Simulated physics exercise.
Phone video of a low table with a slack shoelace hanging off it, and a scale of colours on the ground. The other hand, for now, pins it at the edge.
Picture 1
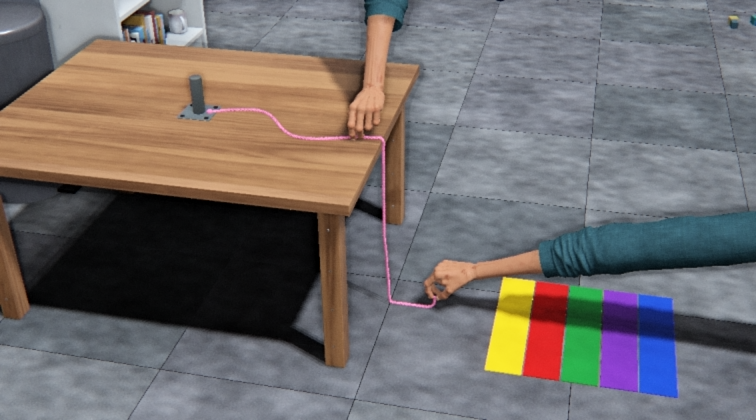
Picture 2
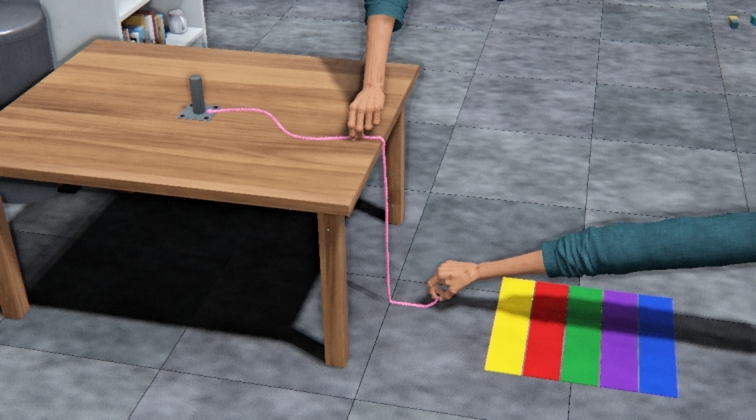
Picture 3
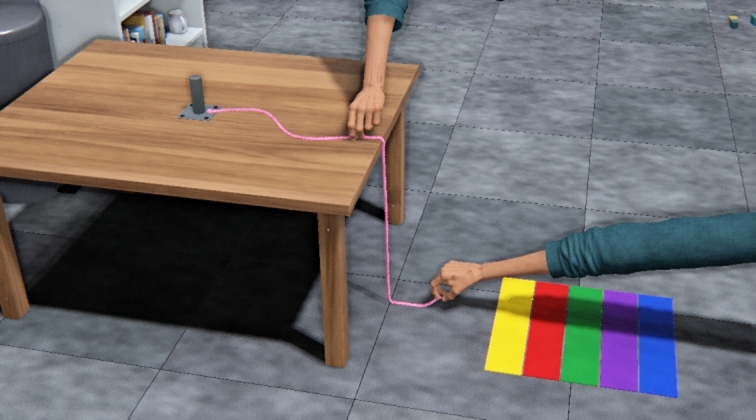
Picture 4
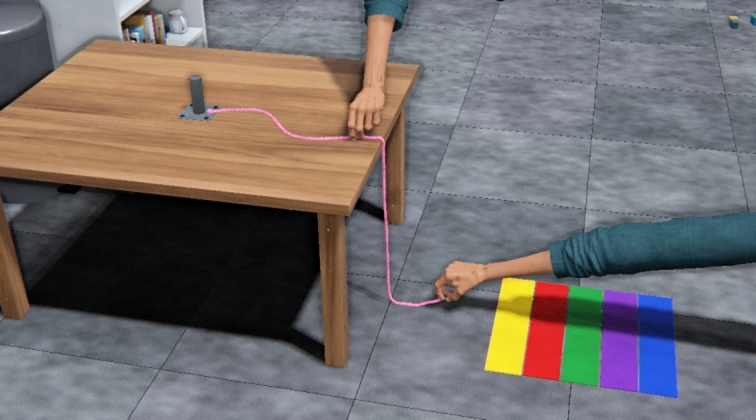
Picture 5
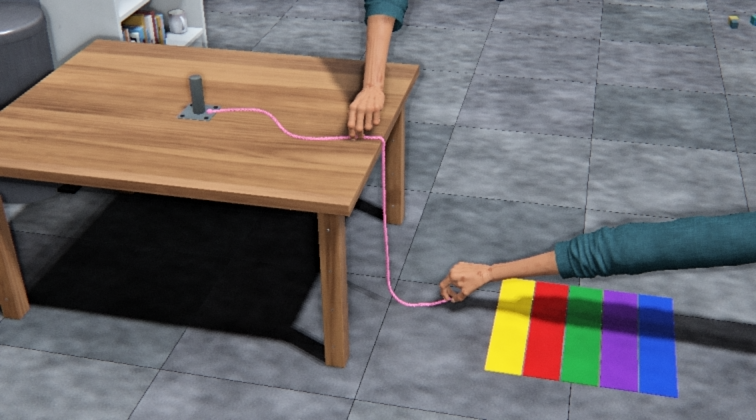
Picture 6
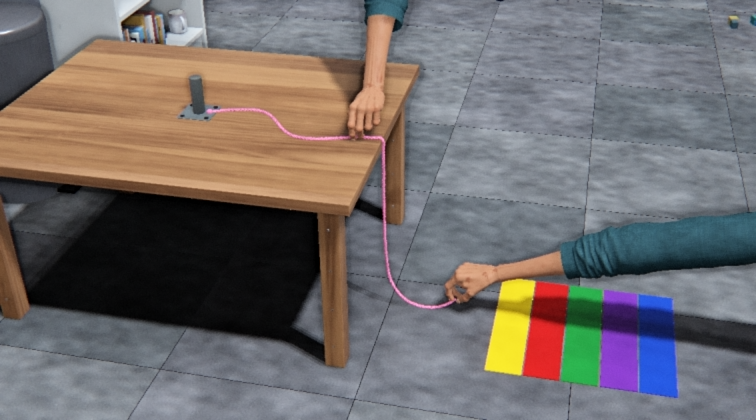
A hand slowly draws the pink shoelace's lower end slightly right near coloured stripes.
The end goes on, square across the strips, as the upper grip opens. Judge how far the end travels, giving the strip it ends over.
It ends over the green strip.
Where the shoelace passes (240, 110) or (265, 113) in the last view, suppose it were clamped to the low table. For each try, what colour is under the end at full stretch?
Try 1: Green; try 2: Green.
Soon after, end near (508, 306); over yellow.
Then, end near (556, 312); over red.
At full stretch, end near (585, 316); over green. It gets as far as the green strip.
